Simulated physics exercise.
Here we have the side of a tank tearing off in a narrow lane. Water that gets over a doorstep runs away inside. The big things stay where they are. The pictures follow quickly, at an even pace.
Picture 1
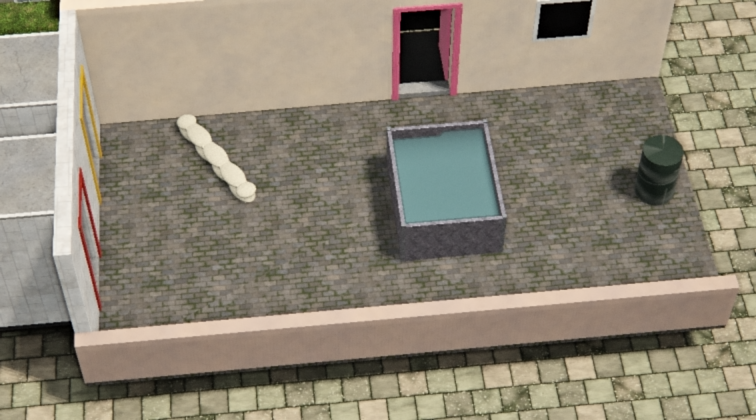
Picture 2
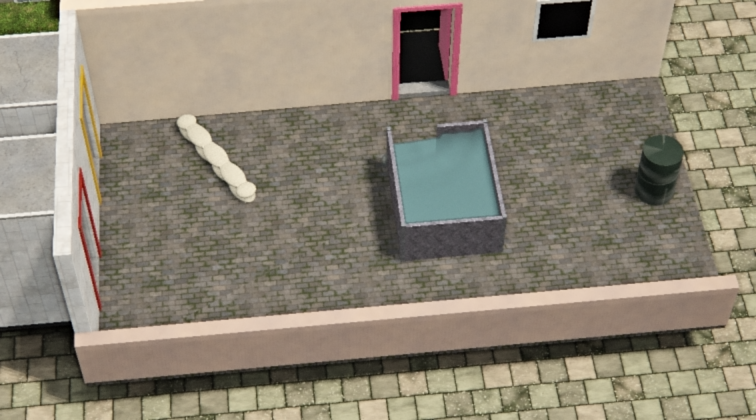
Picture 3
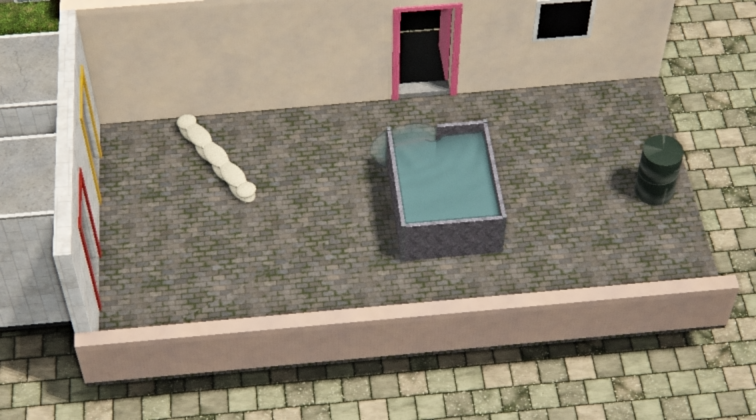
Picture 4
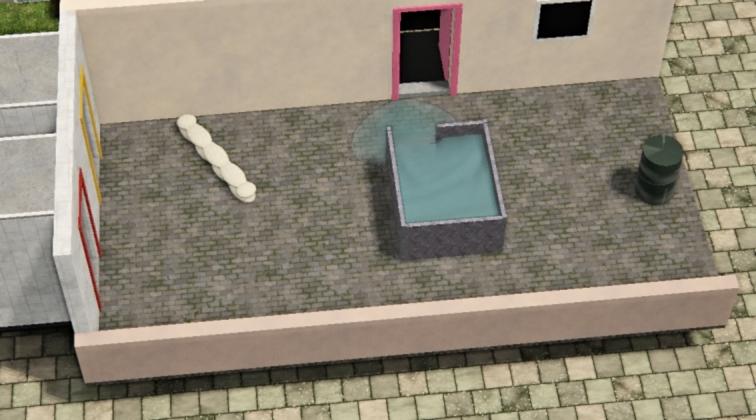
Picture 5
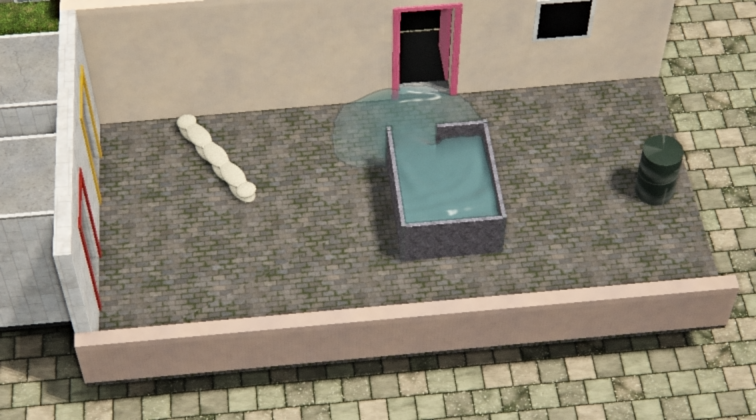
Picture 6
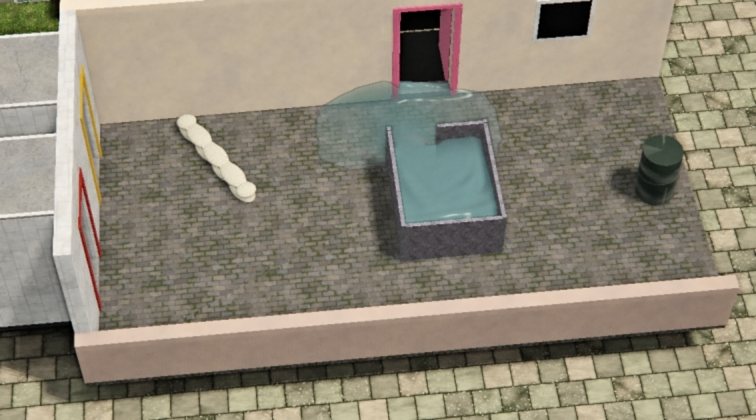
Water in a dark, open-topped tank escapes through a gap that opens at its far left corner, then spreads across the paved ground in a widening, translucent sheet toward the wall with the pink-framed doorway.
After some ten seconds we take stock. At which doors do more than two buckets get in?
In the end: The pink door floods; the yellow door holds within the limit; the red door holds within the limit.
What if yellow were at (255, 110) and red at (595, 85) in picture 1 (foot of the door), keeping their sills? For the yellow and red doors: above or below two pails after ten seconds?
One by one: The yellow one takes more; the red one lets less in.
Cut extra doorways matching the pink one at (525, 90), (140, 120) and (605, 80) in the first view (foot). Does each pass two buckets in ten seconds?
In turn: Holds, lets less in, is under.
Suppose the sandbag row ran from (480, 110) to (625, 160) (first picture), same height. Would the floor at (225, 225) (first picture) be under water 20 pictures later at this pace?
Answer: Covered.
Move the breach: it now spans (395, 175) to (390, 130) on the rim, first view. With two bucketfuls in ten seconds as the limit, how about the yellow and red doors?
One by one: The yellow one passes that mark; the red one lets more in.
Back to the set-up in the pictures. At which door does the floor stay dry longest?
I say the red-painted one.
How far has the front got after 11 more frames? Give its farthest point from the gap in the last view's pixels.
I would point to (101, 129).
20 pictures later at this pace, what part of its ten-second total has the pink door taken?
Close to 85 %.
A moment on, water covers 15 % of the floor; the pink door far over two buckets in, the yellow door not reached, the red door not reached.
Next, water covers 20 % of the floor; the pink door far over two buckets in, the yellow door not reached, the red door not reached.
Then, water covers 35 % of the floor; the pink door far over two buckets in, the yellow door wet at the sill, nothing in, the red door not reached.
Later, water covers 65 % of the floor; the pink door far over two buckets in, the yellow door under two buckets in, the red door wet at the sill, nothing in.
In the end, water covers 80 % of the floor; the pink door far over two buckets in, the yellow door under two buckets in, the red door wet at the sill, nothing in.
